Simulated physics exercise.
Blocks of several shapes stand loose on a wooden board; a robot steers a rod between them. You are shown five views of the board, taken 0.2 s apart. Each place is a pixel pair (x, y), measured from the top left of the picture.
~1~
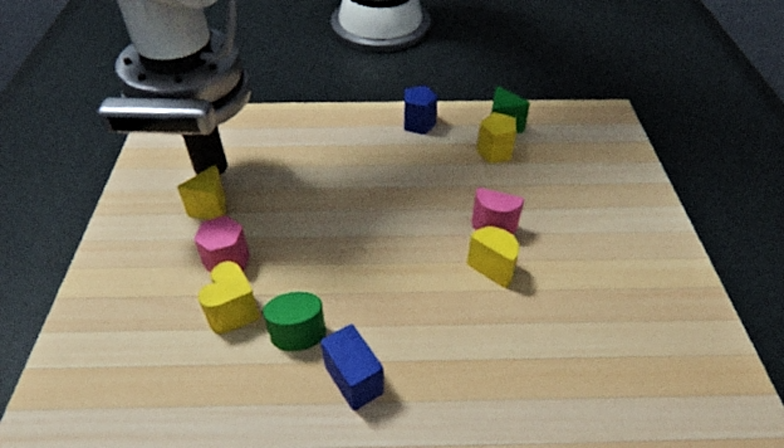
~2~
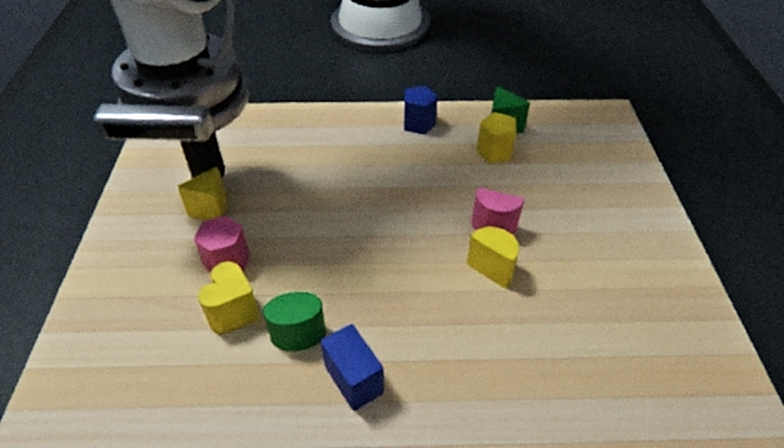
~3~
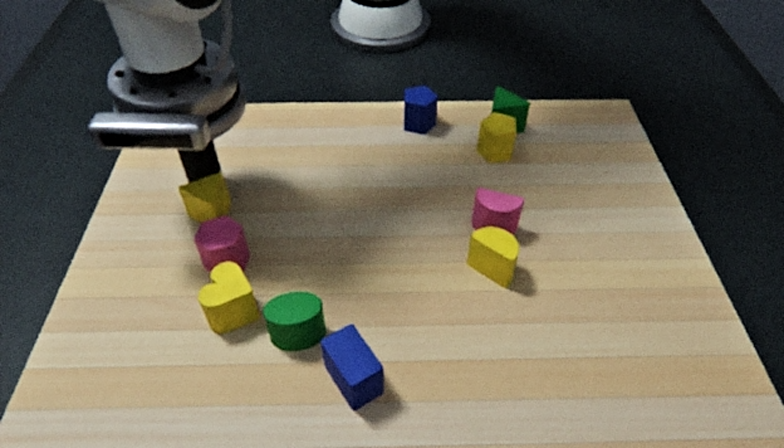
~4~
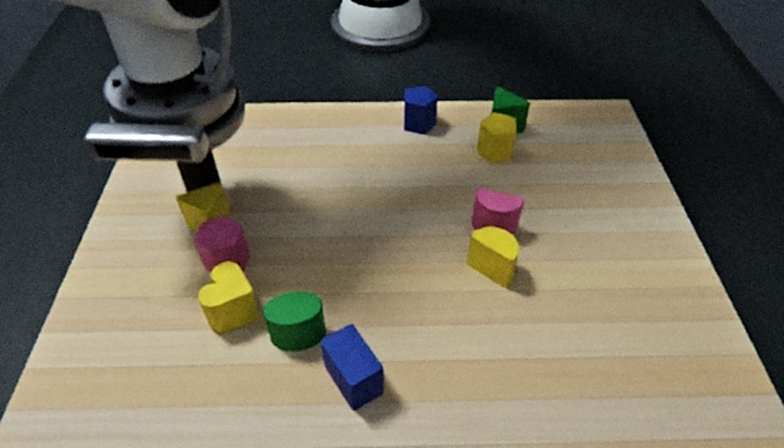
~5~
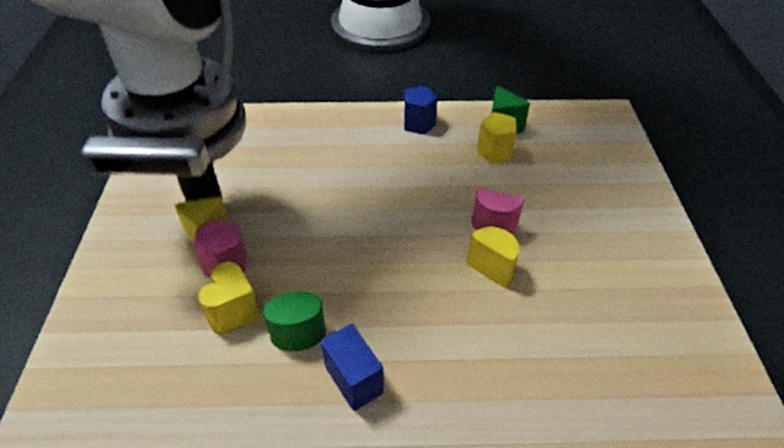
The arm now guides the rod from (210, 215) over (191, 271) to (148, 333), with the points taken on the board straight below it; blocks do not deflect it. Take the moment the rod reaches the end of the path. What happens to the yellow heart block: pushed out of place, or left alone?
At the end of the path, it will have moved.
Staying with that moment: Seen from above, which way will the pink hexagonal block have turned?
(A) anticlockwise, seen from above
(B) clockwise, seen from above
I'll go with A - anticlockwise, seen from above.
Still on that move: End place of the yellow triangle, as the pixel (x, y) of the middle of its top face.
(166, 315)
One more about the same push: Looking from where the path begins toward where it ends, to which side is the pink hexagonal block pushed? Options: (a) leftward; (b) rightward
a - leftward.
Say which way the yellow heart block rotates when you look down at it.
It spins with the clock.
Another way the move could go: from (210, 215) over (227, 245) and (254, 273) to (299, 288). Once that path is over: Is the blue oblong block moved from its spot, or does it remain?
By then it is still where it was.
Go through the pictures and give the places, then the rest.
Rod's lower end at (211, 167); yellow triangle at (203, 181); pink hexagonal block at (218, 232); yellow heart block at (225, 284), in the first picture.
Rod at (209, 173); blocks still, in the second picture.
Rod at (206, 180); yellow triangle at (204, 187), in the third picture.
Rod at (205, 190); yellow triangle at (201, 197), in the fourth picture.
Rod at (205, 201); yellow triangle at (198, 209); pink hexagonal block at (216, 236); yellow heart block at (225, 284), in the fifth picture.
On the path given first. One third of the way, rod at (194, 238); yellow triangle at (185, 249); pink hexagonal block at (223, 256), turned 70° anticlockwise; yellow heart block at (232, 291), turned 30° clockwise.
Two thirds of the way, rod at (173, 277); yellow triangle at (173, 290), turned 25° anticlockwise; pink hexagonal block at (221, 263), turned 105° anticlockwise; yellow heart block at (237, 292), turned 45° clockwise.
At the end, rod at (140, 320); yellow triangle at (166, 315), turned 60° anticlockwise; pink hexagonal block at (221, 263), turned 105° anticlockwise; yellow heart block at (237, 292), turned 45° clockwise.
